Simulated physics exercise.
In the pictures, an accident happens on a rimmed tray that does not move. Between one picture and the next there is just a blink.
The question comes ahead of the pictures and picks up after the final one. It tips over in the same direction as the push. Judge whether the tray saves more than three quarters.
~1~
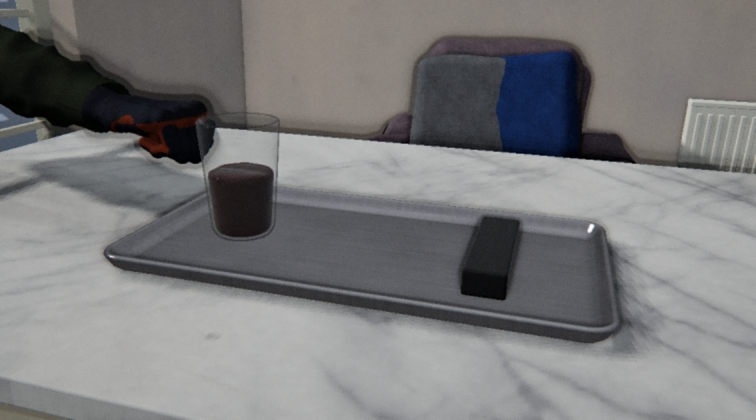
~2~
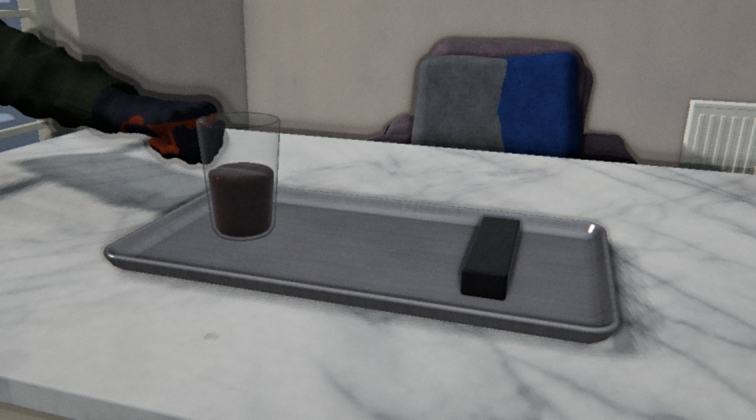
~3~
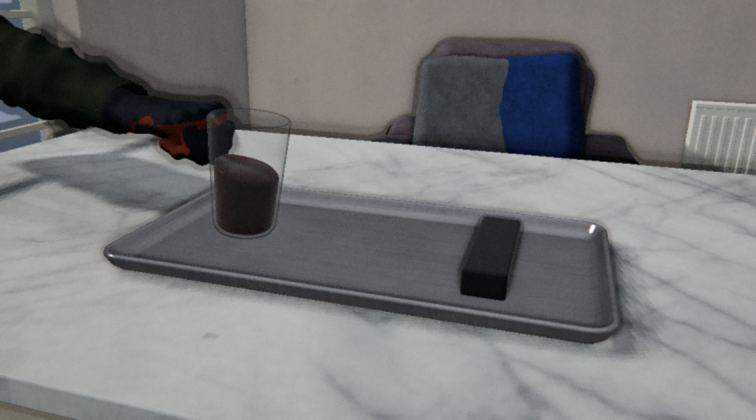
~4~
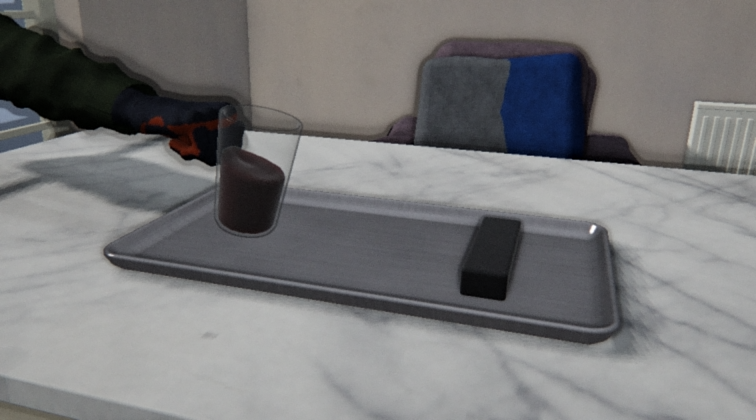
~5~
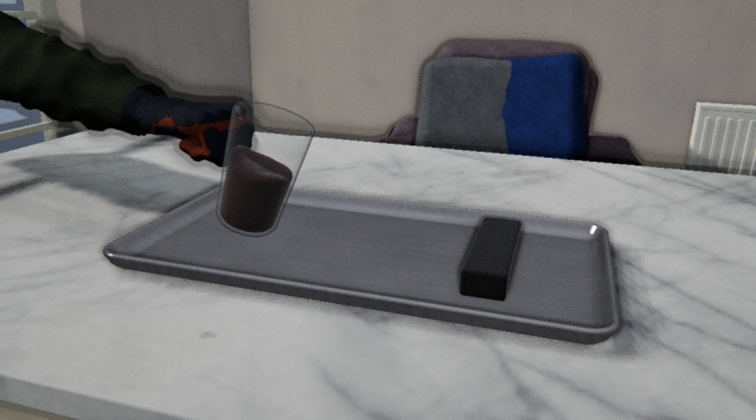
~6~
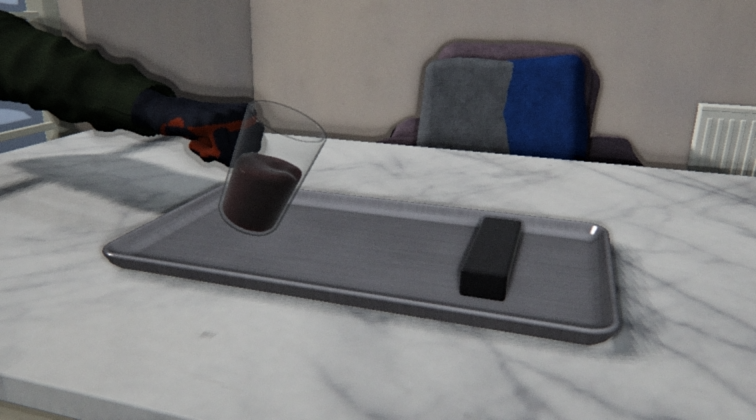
I expect no more than a quarter will spill past the tray's edge.
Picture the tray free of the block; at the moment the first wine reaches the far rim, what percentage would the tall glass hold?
Roughly 40 per cent.
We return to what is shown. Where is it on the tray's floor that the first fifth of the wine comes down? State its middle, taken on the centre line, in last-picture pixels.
Impact centre, mid-line: Approx. (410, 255).
A moment on, the tall glass is falling and 100 per cent is in the glass, 0 on the tray and 0 above or beyond its rim.
Next, the tall glass lies on its side and 82 per cent is in the glass, 6 on the tray and 12 above or beyond its rim.
Then the tall glass lies on its side and 40 per cent is in the glass, 42 on the tray and 18 above or beyond its rim.
Later the tall glass lies on its side and 20 per cent is in the glass, 71 on the tray and 9 above or beyond its rim.
At rest 93 per cent is held by tray and glass, 7 is off the tray.
